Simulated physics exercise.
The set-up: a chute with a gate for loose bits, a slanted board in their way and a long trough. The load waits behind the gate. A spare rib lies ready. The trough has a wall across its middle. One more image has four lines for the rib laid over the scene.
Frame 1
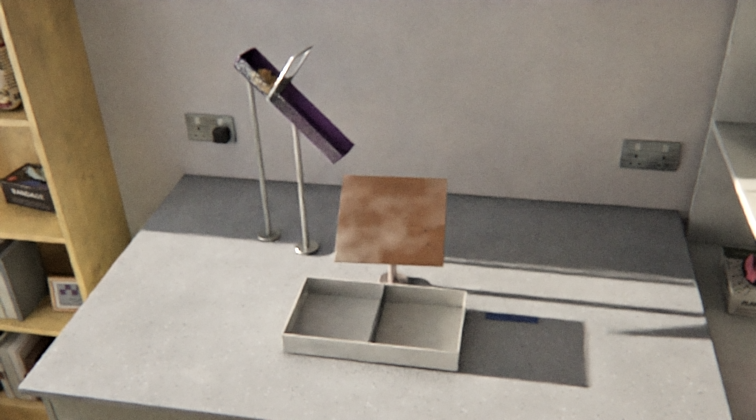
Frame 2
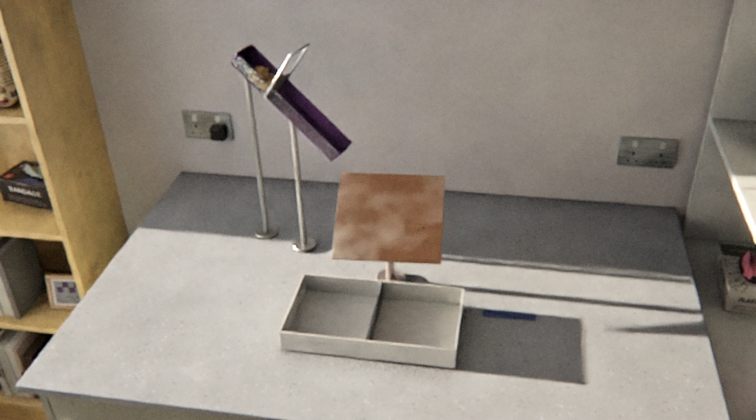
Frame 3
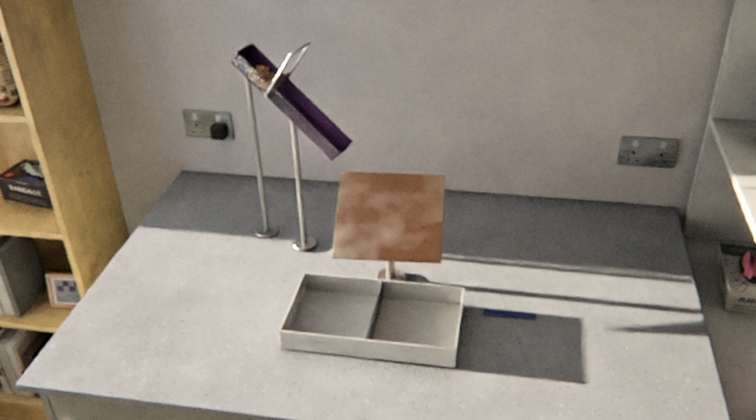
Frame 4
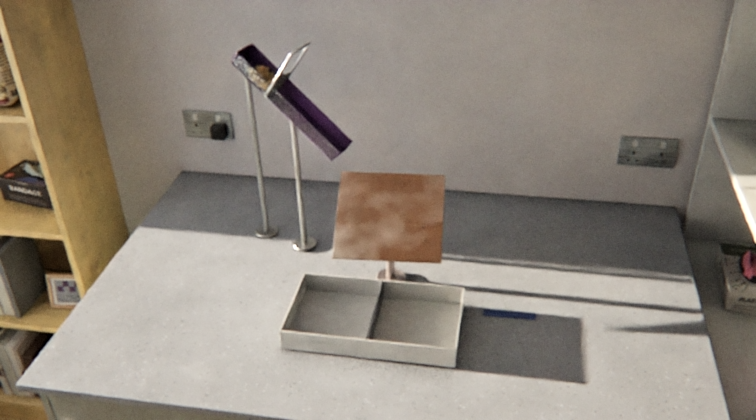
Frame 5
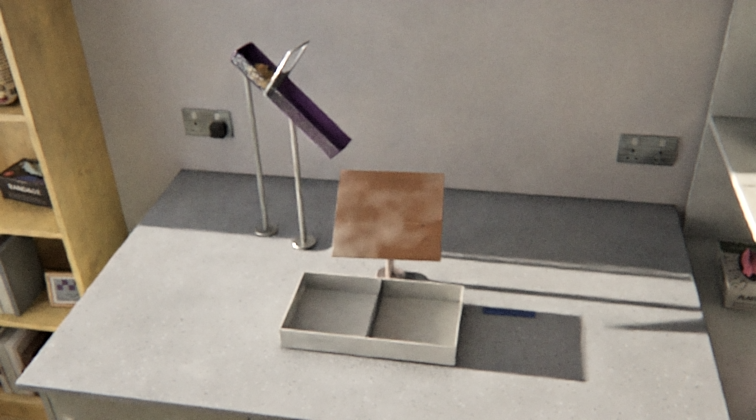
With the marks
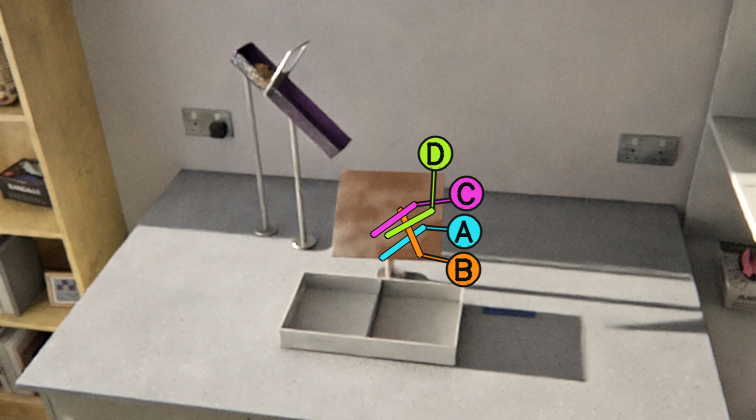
The video shows a purple chute on metal stands holding a small load behind a closed gate, above a slanted brown board and a divided trough on a grey desk; apart from a slight shift in view, nothing moves.
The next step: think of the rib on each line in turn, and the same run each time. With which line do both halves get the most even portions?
D.
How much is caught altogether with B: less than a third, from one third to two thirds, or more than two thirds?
More than two thirds.
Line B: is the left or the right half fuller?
The right half.
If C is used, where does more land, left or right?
Left.
On the marked copy, line A from (423, 227) to (382, 257); line B from (400, 210) to (419, 254); line C from (414, 204) to (373, 234); line D from (432, 210) to (387, 235).
With A, of what is caught, all but a few in the left half, a small share in the right.
With B, of what is caught, a small share in the left half, the bulk in the right.
With C, of what is caught, the bulk in the left half, a small share in the right.
With D, of what is caught, close to two thirds in the left half, close to a third in the right.
